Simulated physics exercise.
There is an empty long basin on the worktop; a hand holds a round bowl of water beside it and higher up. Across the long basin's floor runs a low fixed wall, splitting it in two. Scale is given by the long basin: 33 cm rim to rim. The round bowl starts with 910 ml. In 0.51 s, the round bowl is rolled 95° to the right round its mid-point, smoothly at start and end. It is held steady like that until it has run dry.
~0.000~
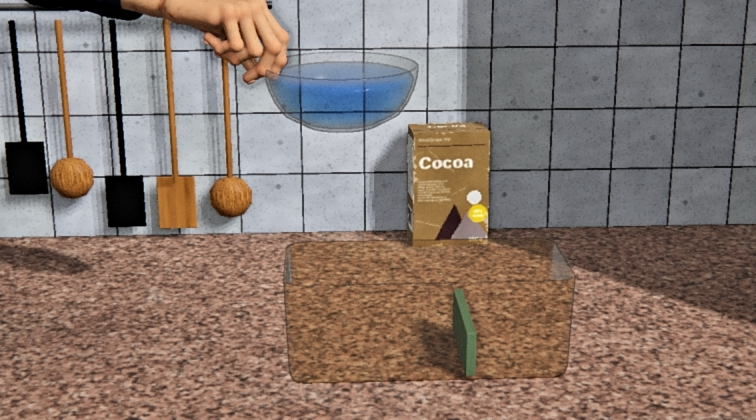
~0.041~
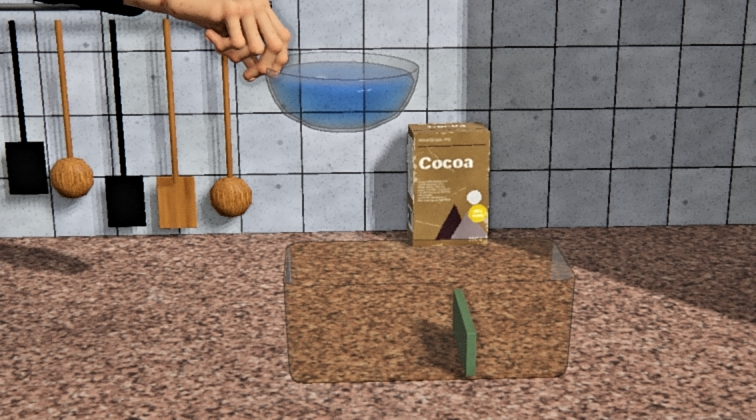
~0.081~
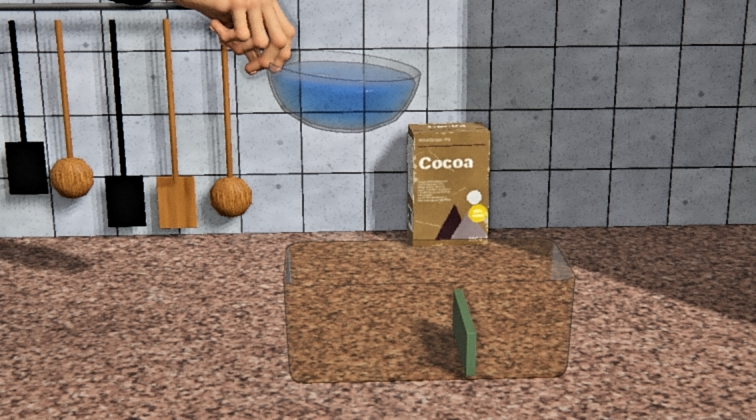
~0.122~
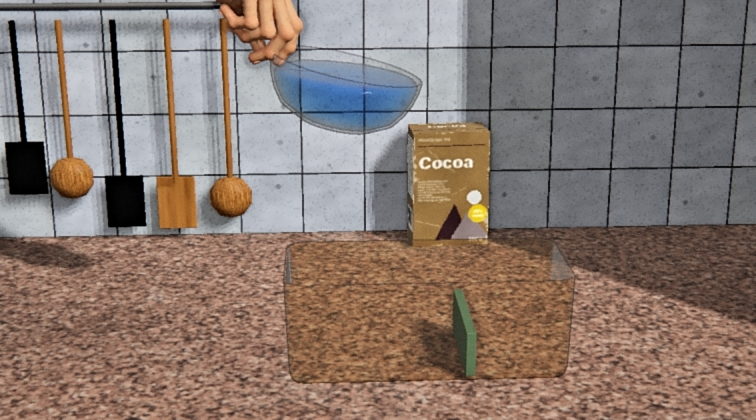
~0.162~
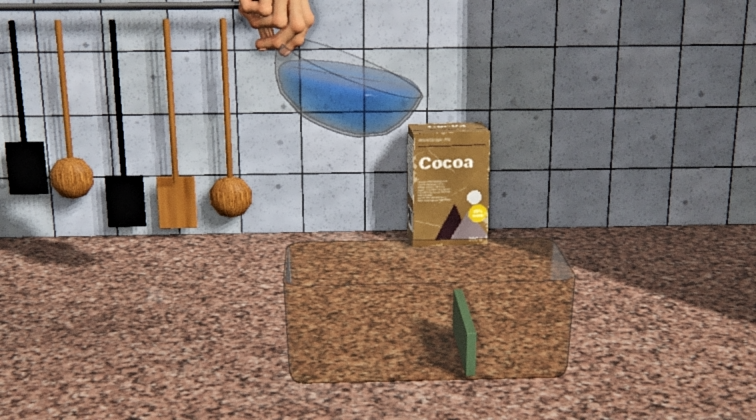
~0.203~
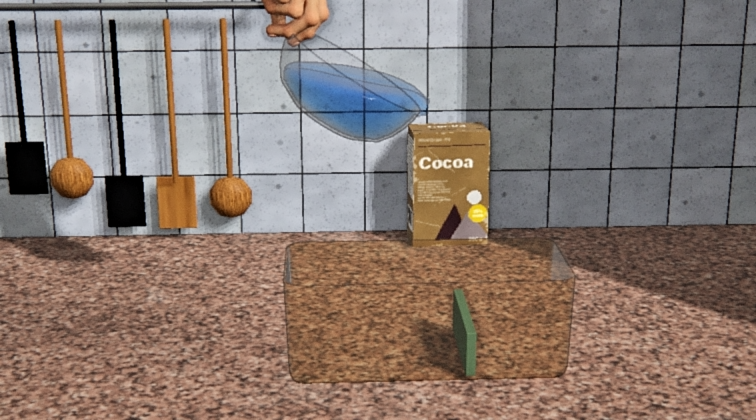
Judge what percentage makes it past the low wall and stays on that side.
Some 44 per cent makes it over and stays.
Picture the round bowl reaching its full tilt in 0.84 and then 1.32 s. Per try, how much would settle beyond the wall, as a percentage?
Respectively about 55 and 70 percent.
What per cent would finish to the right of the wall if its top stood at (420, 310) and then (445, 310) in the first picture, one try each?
75 per cent first, 60 per cent second.
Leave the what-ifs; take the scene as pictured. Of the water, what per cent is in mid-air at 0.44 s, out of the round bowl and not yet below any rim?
Near 68 in a hundred.
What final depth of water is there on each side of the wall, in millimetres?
The left side settles near 14 mm and the right side near 26 mm.
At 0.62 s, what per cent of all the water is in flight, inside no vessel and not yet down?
Roughly 18 per cent.
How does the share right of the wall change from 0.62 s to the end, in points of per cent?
The share ends smaller than before, by about 2 %.
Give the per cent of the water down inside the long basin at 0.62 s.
Value: Approx. 78 %.
By 0.44 s the tilt is 91° and 10 per cent is still to pour, 3 is left of the wall and 19 right of it.
By 0.62 s the tilt is 95° and 1 per cent is still to pour, 31 is left of the wall and 47 right of it.
By 0.81 s the tilt is 95° and 0 per cent is still to pour, 38 is left of the wall and 37 right of it.
By 1.01 s the tilt is 95° and 0 per cent is still to pour, 46 is left of the wall and 44 right of it.
At rest 46 per cent lies left of the wall, 44 right of it and 9 outside.
